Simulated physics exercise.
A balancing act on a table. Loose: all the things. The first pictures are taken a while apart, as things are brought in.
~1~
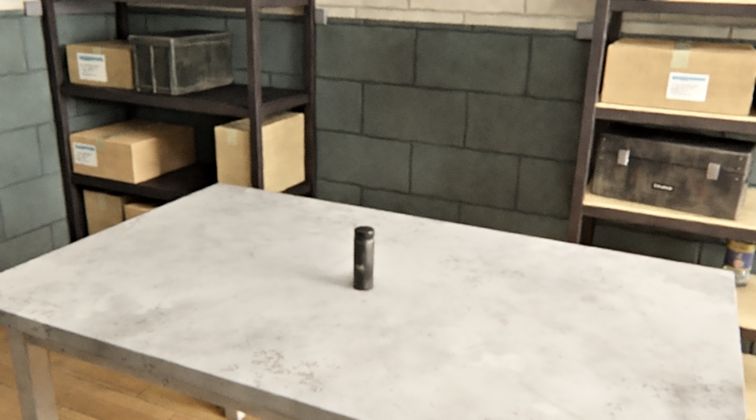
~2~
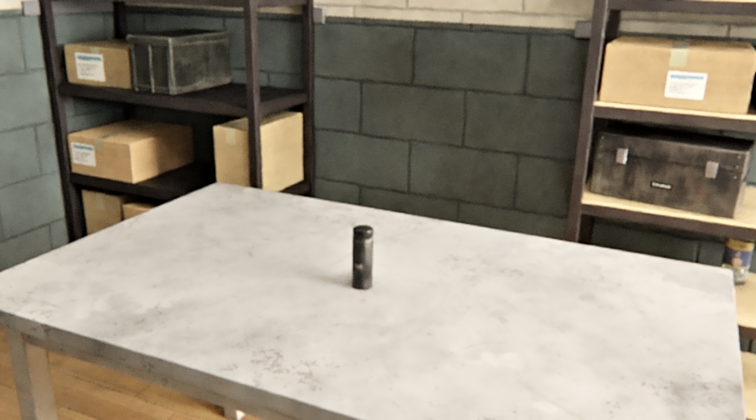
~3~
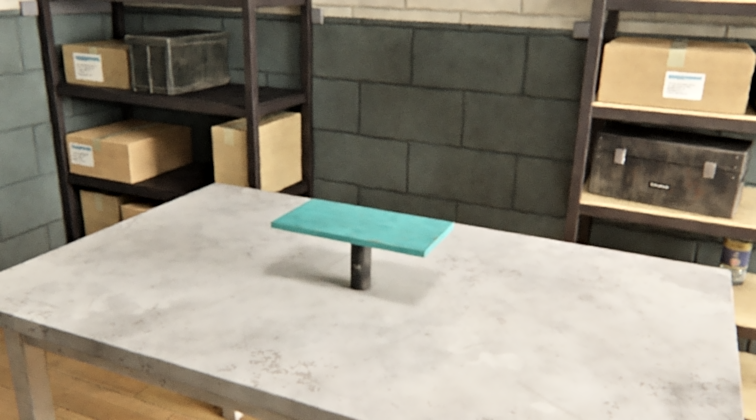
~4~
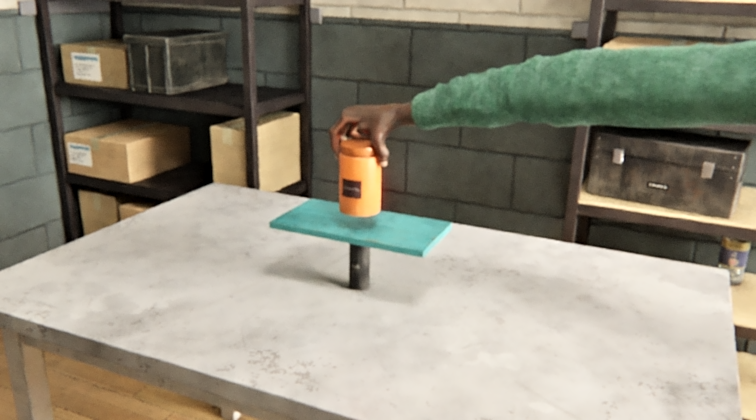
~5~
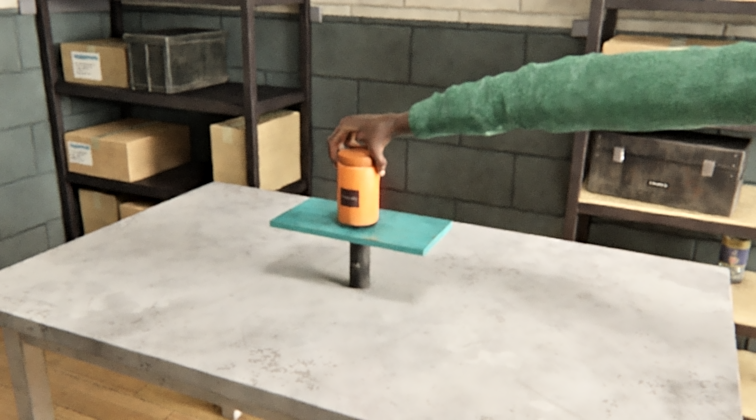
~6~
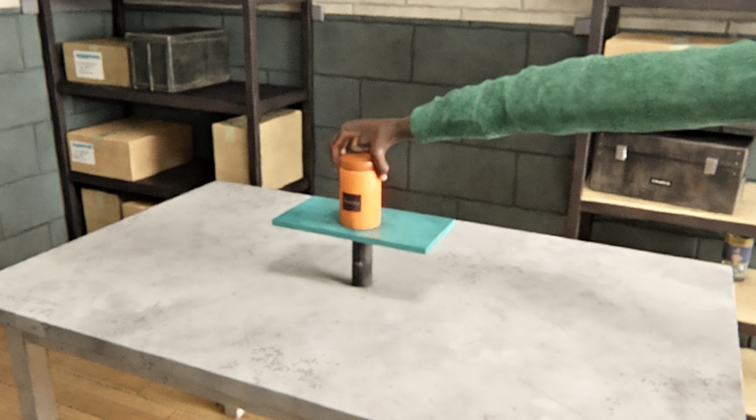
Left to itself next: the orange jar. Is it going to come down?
No. It ends up in one piece.
Then, 0.30 s on from there, no change.
Then, 0.70 s on from there, orange jar resting near (360, 191).
In the end, all 3 unmoved. At the end, from the last picture's camera, orange jar near (360, 191). The stack stays up.
